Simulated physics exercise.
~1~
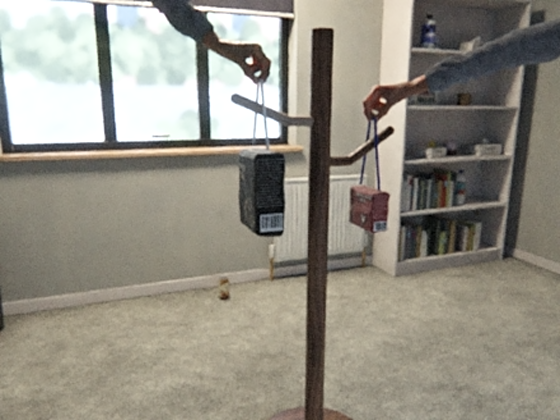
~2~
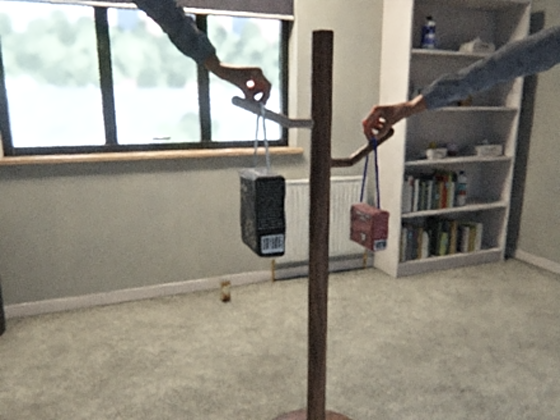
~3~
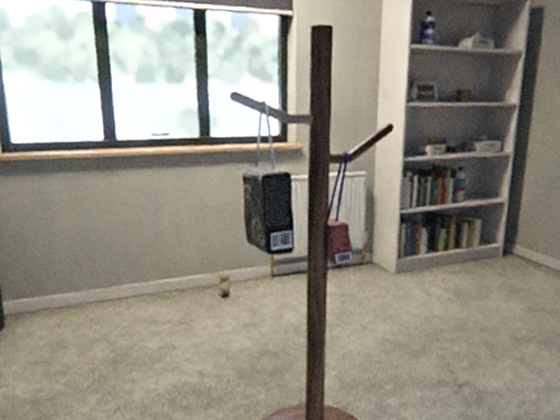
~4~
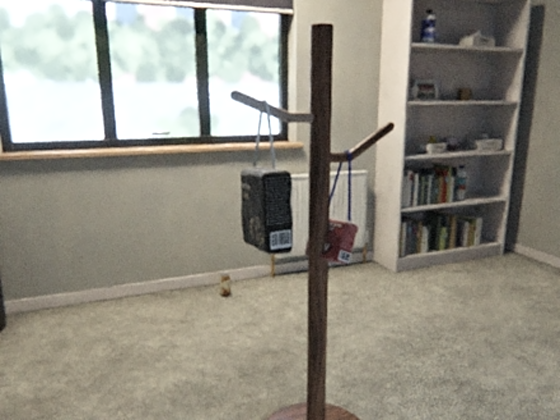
Two hands lowered a black sack and a smaller red pouch by their loops onto the left and right pegs of a wooden stand, then let go and drew away; the red pouch shifted left and leaned, but both stayed hanging.
